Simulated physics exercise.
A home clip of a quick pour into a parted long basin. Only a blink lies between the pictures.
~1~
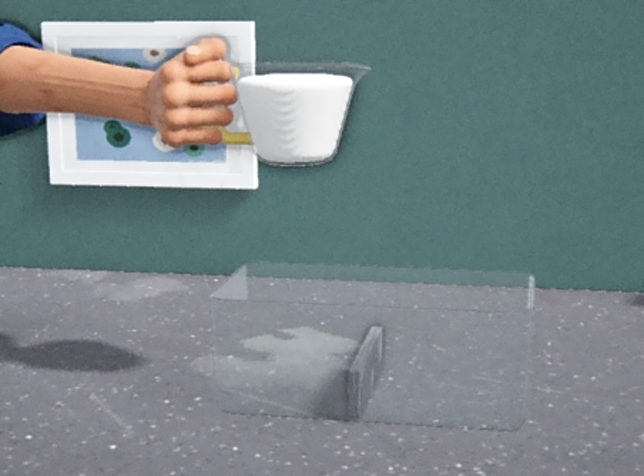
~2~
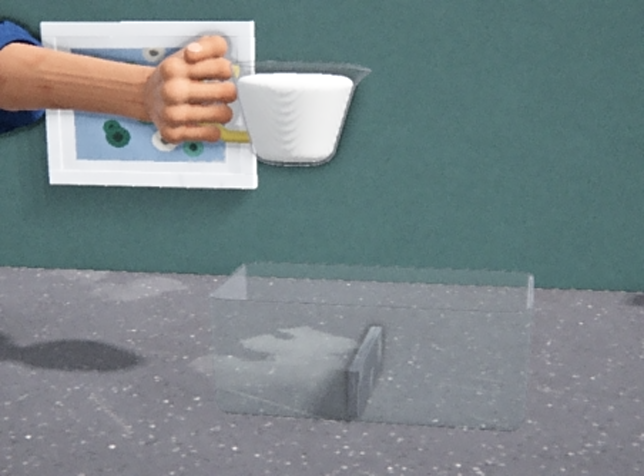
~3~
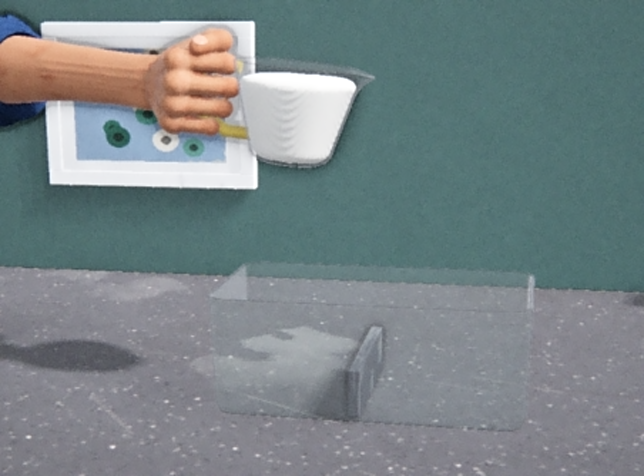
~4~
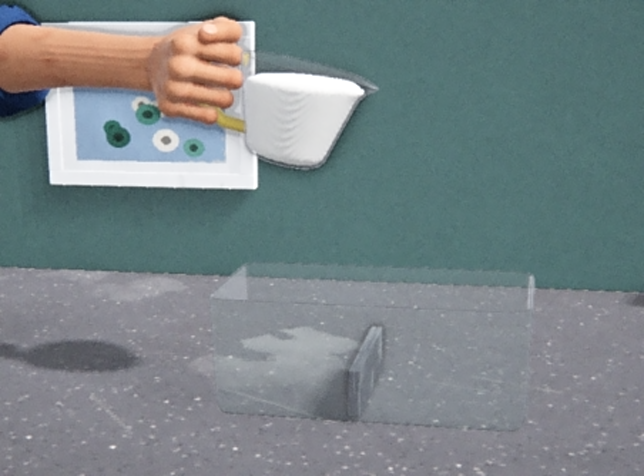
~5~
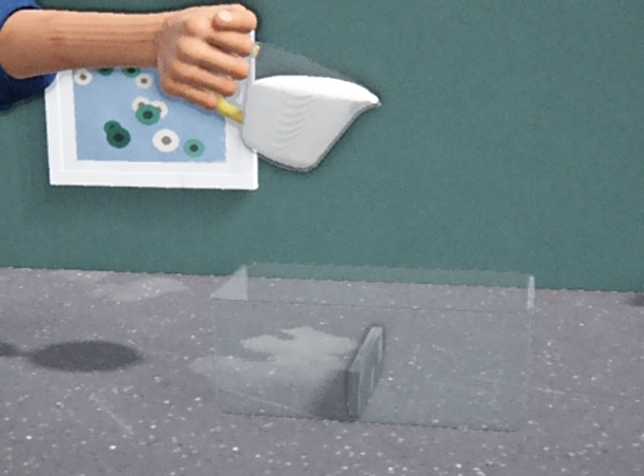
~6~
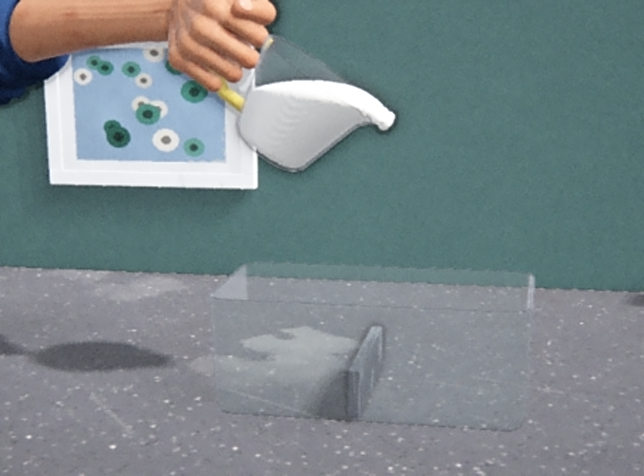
A hand tilts a clear jug of white liquid rightward above a clear, divided basin.
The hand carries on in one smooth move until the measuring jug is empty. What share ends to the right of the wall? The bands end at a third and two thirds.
The share right of the wall is above two thirds.
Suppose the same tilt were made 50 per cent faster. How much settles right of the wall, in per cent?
Close to 70 per cent.
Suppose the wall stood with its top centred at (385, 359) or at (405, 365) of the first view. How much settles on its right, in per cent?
Near 75 % and 55 %.
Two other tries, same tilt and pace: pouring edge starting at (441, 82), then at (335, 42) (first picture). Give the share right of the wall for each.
In turn 80 and 70 in a hundred.
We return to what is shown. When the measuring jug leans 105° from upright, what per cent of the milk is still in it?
It comes to 20 per cent or so.
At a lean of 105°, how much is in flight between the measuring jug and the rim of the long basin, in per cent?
It comes to 35 per cent or so.
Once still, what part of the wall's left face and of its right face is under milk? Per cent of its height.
Left about 10, right about 40.
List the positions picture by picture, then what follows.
Tilt 0°; pouring edge (370, 67); surface from (240, 78) to (354, 80); the long basin's rim runs from (228, 281) to (532, 294); the wall's top is at (366, 349), in the first frame.
Tilt 2°; pouring edge (371, 70); surface from (240, 78) to (354, 81), in the second frame.
Tilt 6°; pouring edge (374, 77); surface from (245, 77) to (357, 83), in the third frame.
Tilt 14°; pouring edge (378, 88); surface from (249, 77) to (364, 87), in the fourth frame.
Tilt 24°; pouring edge (381, 104); surface from (253, 82) to (377, 96), in the fifth frame.
Tilt 36°; pouring edge (381, 122); surface from (252, 92) to (371, 107); 5 per cent is over the edge, in the sixth frame.
A moment on, the tilt is 105° and 19 per cent is still to pour, 0 is left of the wall and 45 right of it.
Next, the tilt is 121° and 0 per cent is still to pour, 9 is left of the wall and 85 right of it.
Then the tilt is 121° and 0 per cent is still to pour, 11 is left of the wall and 85 right of it.
Later the tilt is 121° and 0 per cent is still to pour, 11 is left of the wall and 85 right of it.
Finally, 11 per cent lies left of the wall, 85 right of it and 4 outside.
